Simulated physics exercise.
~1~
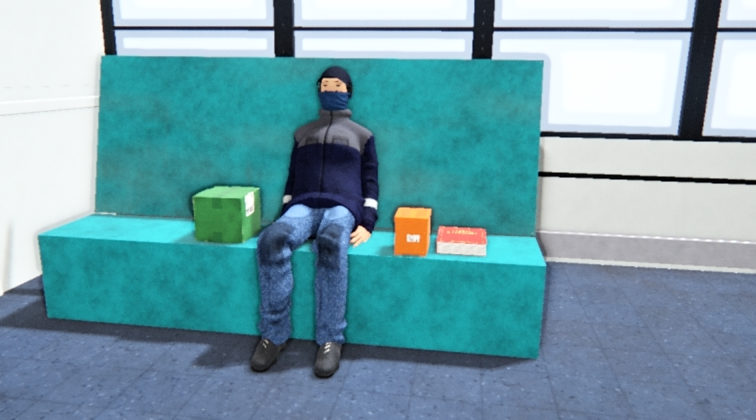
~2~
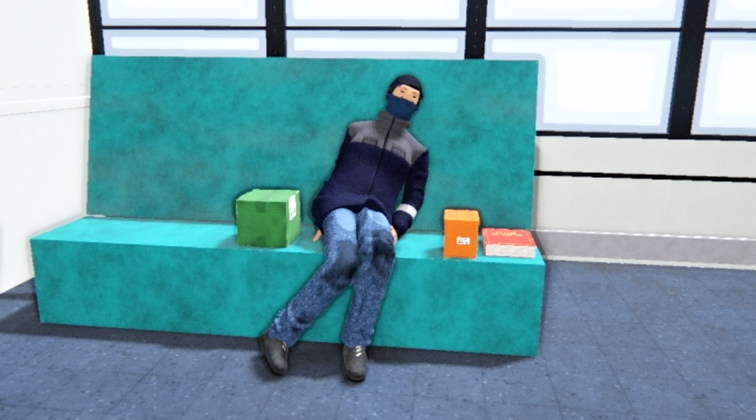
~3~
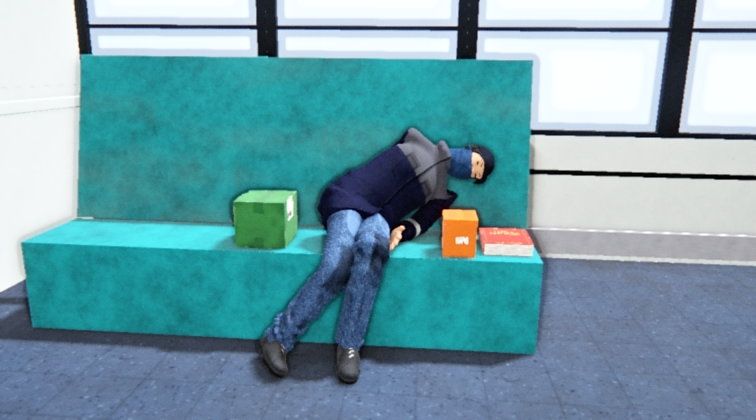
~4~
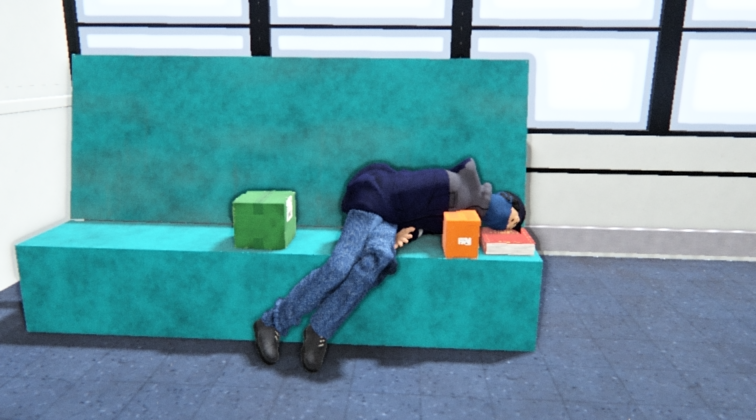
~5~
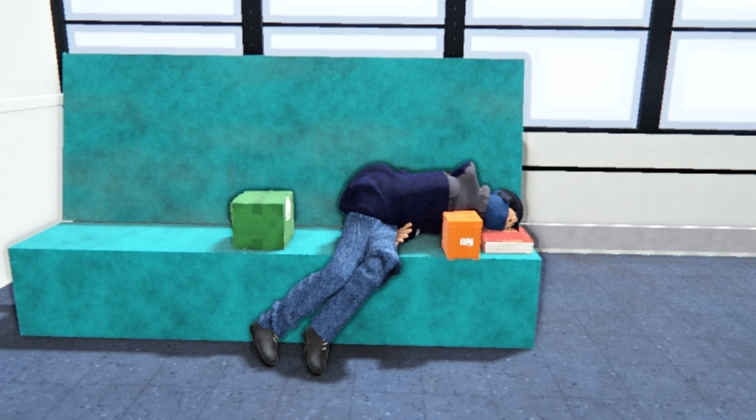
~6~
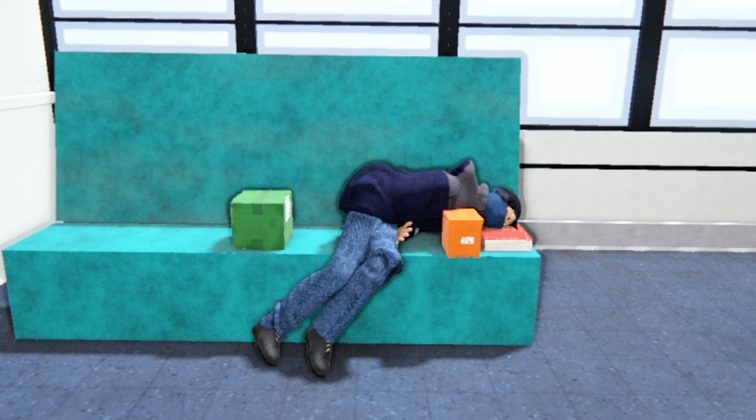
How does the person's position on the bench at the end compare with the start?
At the start the person sits upright between the green item and the orange container. By the end the upper body is lying over to the right, lower down and behind the orange container, with the head near the flat red item.
